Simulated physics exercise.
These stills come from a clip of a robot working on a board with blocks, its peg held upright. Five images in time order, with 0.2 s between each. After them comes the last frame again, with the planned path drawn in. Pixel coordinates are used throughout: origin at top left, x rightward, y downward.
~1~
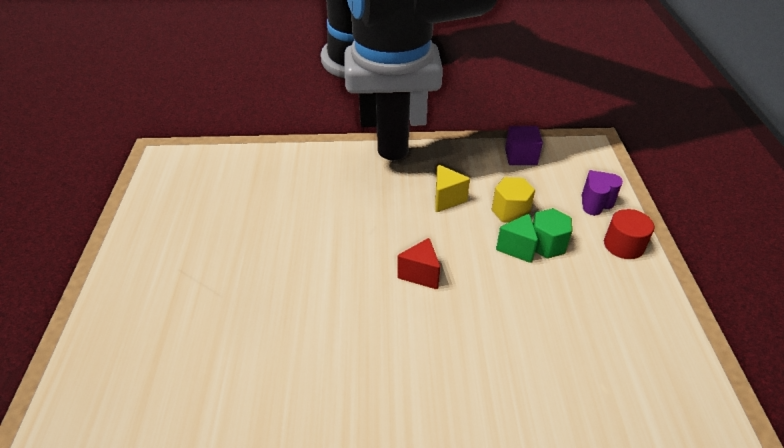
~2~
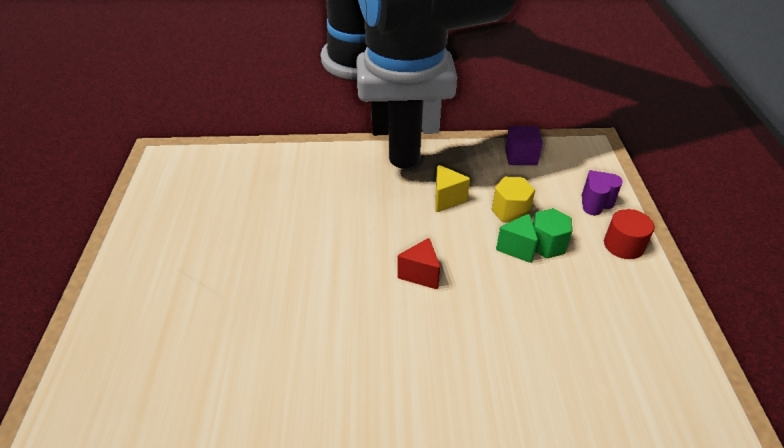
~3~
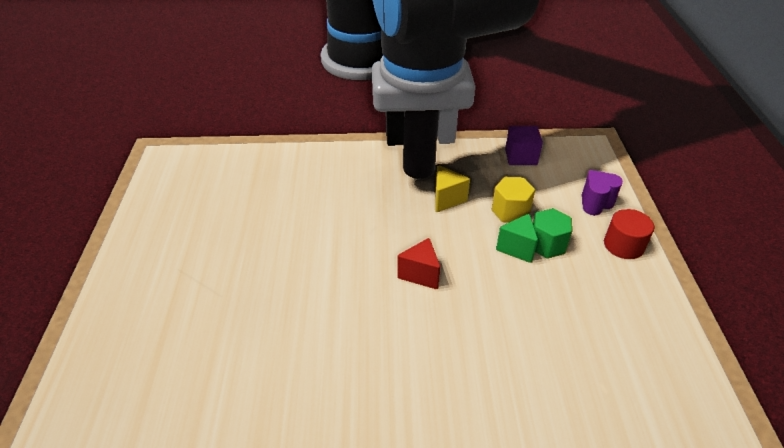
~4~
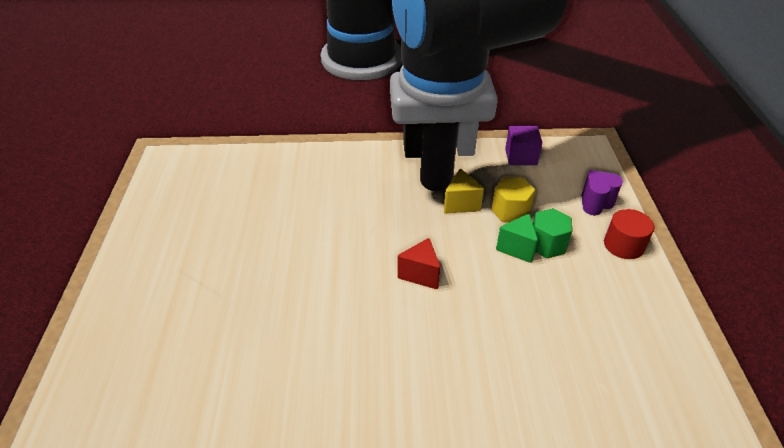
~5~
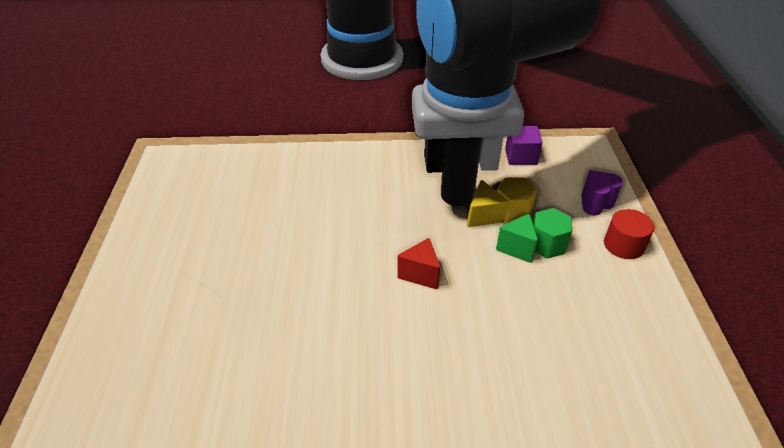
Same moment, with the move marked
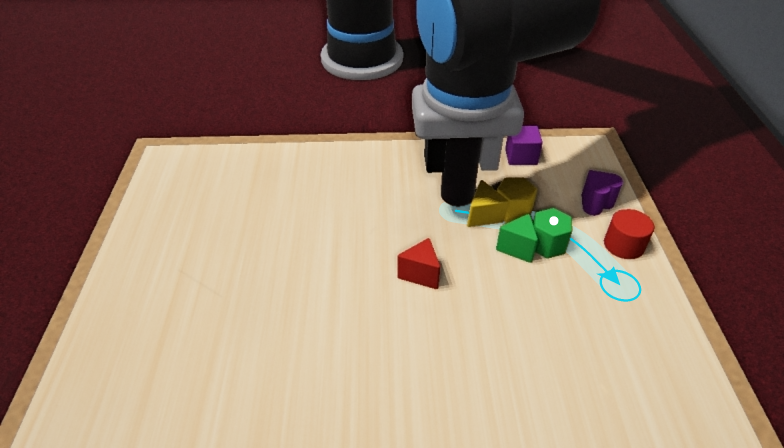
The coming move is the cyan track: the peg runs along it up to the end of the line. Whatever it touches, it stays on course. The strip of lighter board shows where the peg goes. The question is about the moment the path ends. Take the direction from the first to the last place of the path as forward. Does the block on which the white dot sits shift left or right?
The right.
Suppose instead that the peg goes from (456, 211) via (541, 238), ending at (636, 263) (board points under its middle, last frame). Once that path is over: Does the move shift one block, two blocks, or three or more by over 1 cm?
I'd put the number at three or more.
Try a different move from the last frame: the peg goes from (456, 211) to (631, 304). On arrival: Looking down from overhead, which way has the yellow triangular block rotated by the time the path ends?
I'd predict that, seen from above, the yellow triangular block rotates counter-clockwise.
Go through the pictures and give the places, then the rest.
Tip of the peg at (393, 152), middles of tops, yellow triangular block at (449, 177), yellow hexagon at (515, 188), green hexagon at (554, 221), red disc at (634, 222), in the first picture.
Peg at (405, 160), nothing pushed, in the second picture.
Peg at (419, 170), nothing pushed, in the third picture.
Peg at (436, 182), yellow triangular block at (464, 181), in the fourth picture.
Peg at (457, 197), yellow triangular block at (487, 194), yellow hexagon at (518, 188), green hexagon at (554, 221), red disc at (634, 222), in the fifth picture.
The line goes from (456, 211) through (516, 220) and (575, 242) to (620, 285); the dot is on the green hexagon.
On the path given first. One third of the way, peg at (520, 206); yellow triangular block at (546, 212), turned 15° clockwise; yellow hexagon at (551, 185), turned 70° anticlockwise; green hexagon at (580, 235), turned 20° clockwise.
Two thirds of the way, peg at (580, 228); yellow triangular block at (611, 234), turned 25° clockwise; yellow hexagon at (562, 183), turned 90° anticlockwise; green hexagon at (608, 258), turned 100° clockwise; red disc at (638, 222).
At the end, peg at (627, 271); yellow triangular block at (663, 261), turned 25° anticlockwise; yellow hexagon at (562, 183), turned 90° anticlockwise; green hexagon at (636, 295), turned 185° clockwise; red disc at (647, 225).
